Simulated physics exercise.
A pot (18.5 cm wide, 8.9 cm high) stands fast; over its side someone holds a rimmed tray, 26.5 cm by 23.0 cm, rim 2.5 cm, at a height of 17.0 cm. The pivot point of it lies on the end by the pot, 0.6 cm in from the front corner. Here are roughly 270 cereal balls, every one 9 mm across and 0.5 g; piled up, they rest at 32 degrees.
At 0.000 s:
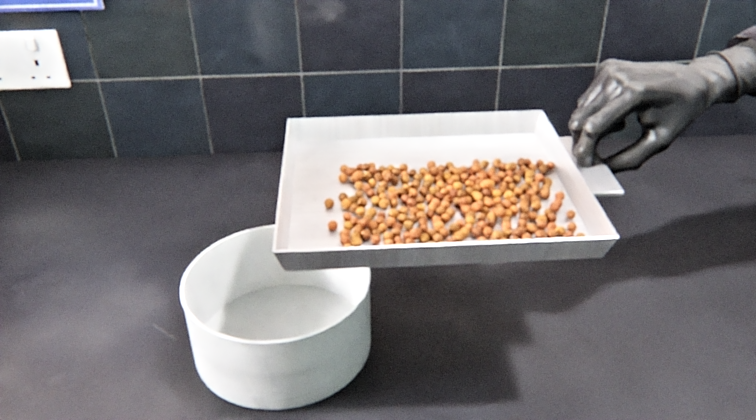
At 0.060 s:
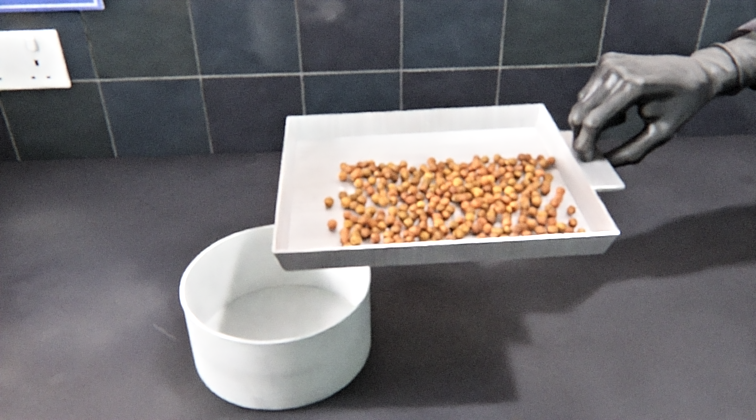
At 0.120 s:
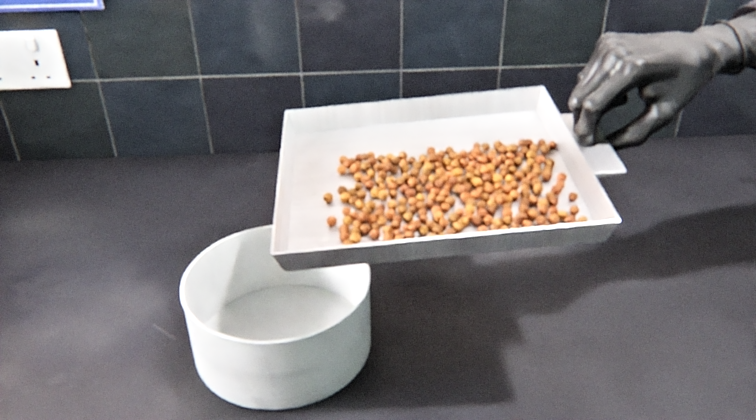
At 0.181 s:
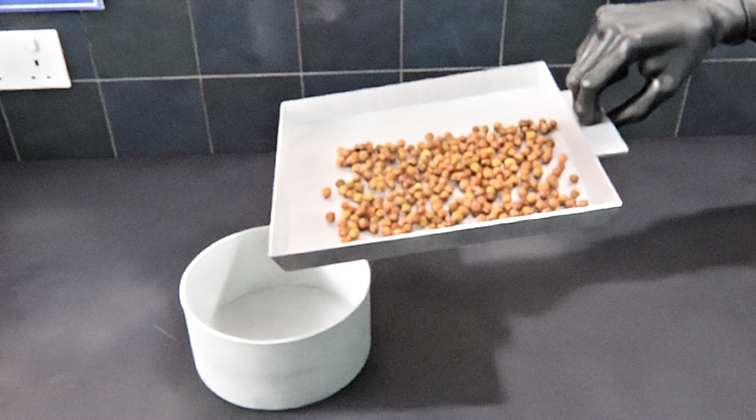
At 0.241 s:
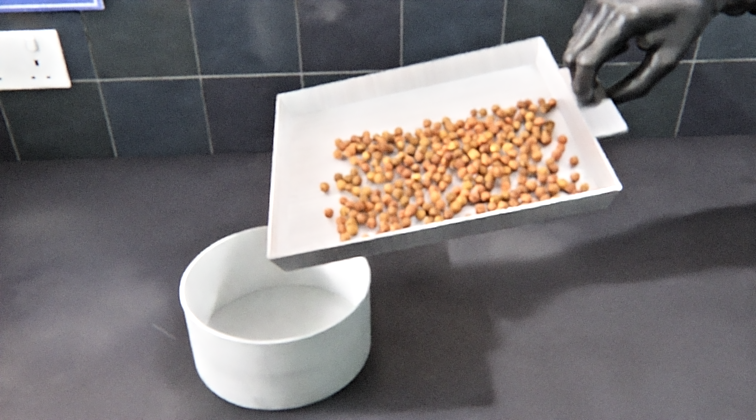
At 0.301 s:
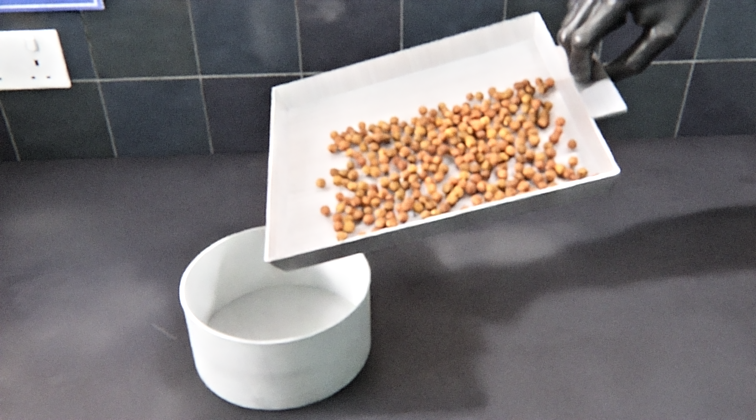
A gloved hand lifts the right side of a white tray of small brown balls.
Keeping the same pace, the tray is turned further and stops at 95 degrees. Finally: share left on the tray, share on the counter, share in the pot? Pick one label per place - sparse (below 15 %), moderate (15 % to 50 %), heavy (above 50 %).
Left on the tray: Sparse; counter: Heavy; pot: Sparse.
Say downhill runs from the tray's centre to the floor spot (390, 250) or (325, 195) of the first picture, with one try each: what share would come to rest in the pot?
Estimate: Some 0 % and some 70 % respectively.
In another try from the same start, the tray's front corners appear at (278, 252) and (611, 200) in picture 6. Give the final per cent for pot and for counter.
Pot: 0, counter: 100.
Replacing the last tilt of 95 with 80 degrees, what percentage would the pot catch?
It would be near 0 per cent.
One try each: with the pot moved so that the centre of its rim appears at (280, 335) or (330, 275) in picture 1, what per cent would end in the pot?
That gives roughly 90 per cent and then 0 per cent.
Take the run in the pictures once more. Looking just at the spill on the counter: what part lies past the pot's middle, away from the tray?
Share past the middle: Roughly 90 percent.
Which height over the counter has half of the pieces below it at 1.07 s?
I'd put it near 24 cm.
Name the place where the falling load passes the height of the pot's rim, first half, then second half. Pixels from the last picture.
Earlier half at about (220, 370), later half at about (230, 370) in pixels.
After 0.76 s, tilt 55 degrees; the tray holds 100 %, the pot 0 %.
After 1.07 s, tilt 79 degrees; the tray holds 95 %, the pot 0 %.
After 1.48 s, tilt 95 degrees; the tray holds 5 %, the pot 0 %.
At rest (2.3 s), tray 0 %, counter 100 %, pot 0 %.
